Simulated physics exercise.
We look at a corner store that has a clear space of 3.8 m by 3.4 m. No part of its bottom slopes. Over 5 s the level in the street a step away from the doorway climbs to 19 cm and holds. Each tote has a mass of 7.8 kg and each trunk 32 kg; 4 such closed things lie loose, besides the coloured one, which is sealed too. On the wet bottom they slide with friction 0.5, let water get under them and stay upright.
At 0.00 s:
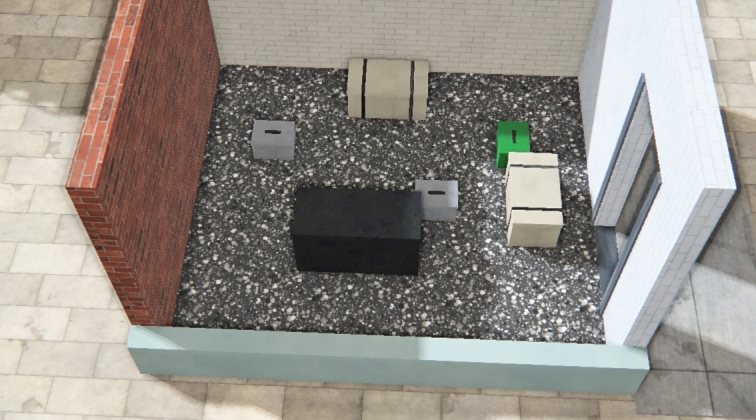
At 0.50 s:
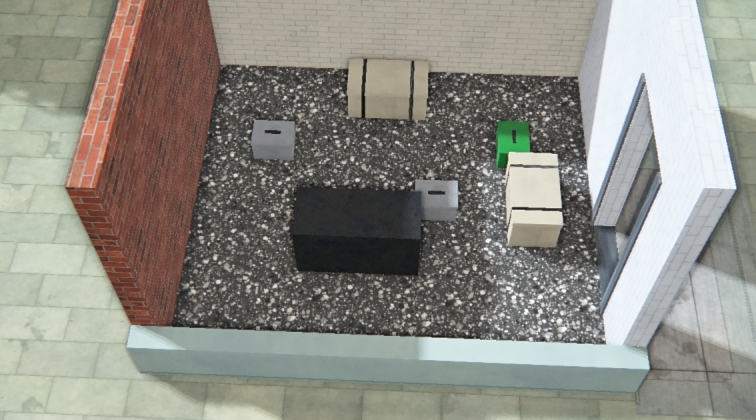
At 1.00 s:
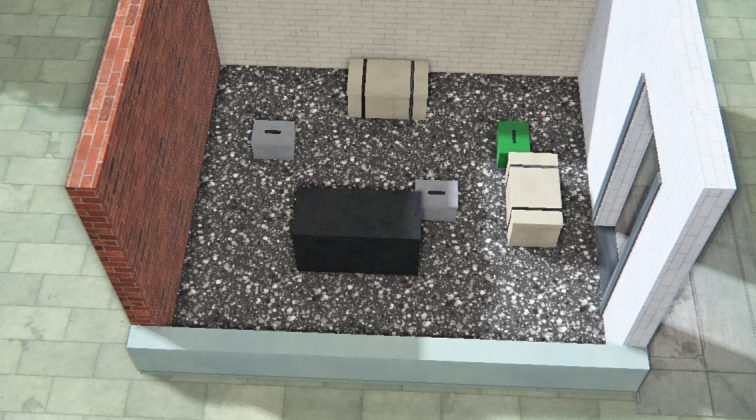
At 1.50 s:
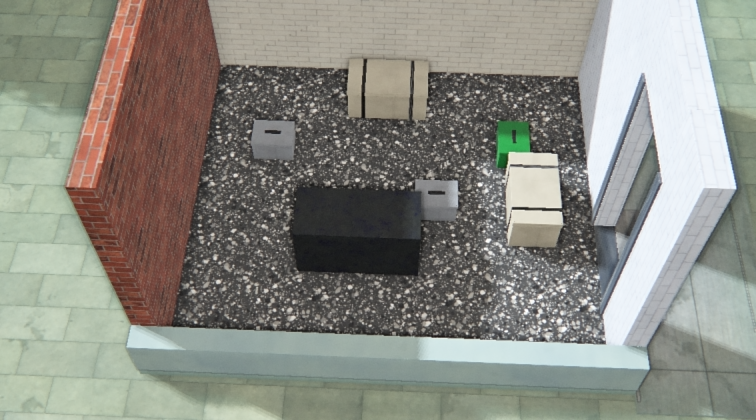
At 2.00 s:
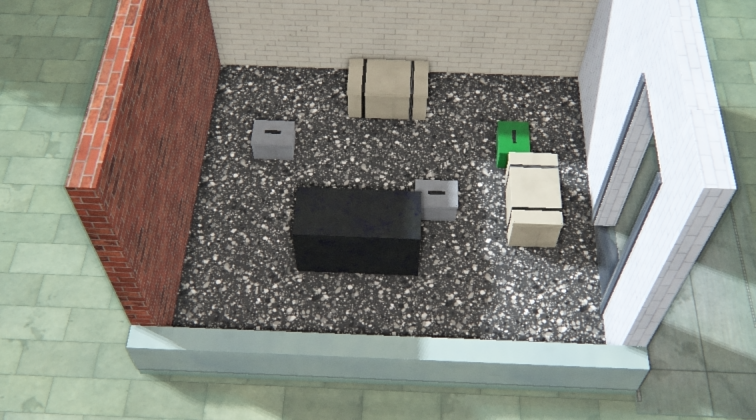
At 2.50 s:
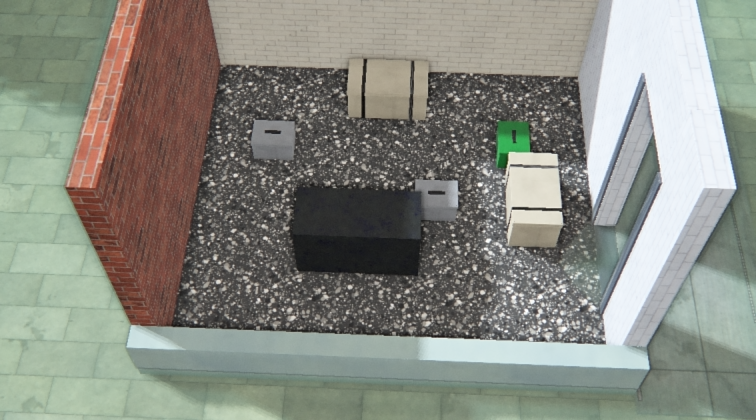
The clip opens on a corner store seen from above, with a green tote, grey boxes, strapped cream containers and a large black block on its speckled floor. The beige paving outside turns grey-green, then gradually a stronger green, while everything on the floor inside stays still.
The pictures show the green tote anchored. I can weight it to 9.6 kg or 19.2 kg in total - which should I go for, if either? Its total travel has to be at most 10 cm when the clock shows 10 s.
9.6 kg will do.
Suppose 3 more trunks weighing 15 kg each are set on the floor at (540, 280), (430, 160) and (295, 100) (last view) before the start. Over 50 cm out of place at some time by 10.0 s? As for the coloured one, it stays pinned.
The first comes out above the threshold, the second below the threshold, the third below the threshold.
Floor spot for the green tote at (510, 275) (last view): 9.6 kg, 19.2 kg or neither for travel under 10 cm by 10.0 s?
Note: None OK.
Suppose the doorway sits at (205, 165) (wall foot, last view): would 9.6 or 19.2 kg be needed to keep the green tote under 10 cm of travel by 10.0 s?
Then only the heavier mass works.
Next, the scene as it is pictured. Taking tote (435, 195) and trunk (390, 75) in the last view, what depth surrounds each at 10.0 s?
I'd put it at 5 cm and 3 cm respectively.
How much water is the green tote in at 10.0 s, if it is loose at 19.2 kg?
Close to 2 cm deep.
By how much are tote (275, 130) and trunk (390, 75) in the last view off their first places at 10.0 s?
0 cm and 0 cm respectively.
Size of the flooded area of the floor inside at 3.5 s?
About 1.5 m2.
After 3.5 s the green tote would be 0 cm from its start with 9.6 kg and 0 cm from its start with 19.2 kg; 0 cm of water round it then.
After 4.5 s the green tote would be 0 cm from its start with 9.6 kg and 0 cm from its start with 19.2 kg; 0 cm of water round it then.
After 7.0 s the green tote would be 0 cm from its start with 9.6 kg and 0 cm from its start with 19.2 kg; 1 cm of water round it then.
After 10.0 s the green tote would be 4 cm from its start with 9.6 kg and 0 cm from its start with 19.2 kg; 2 cm of water round it then.
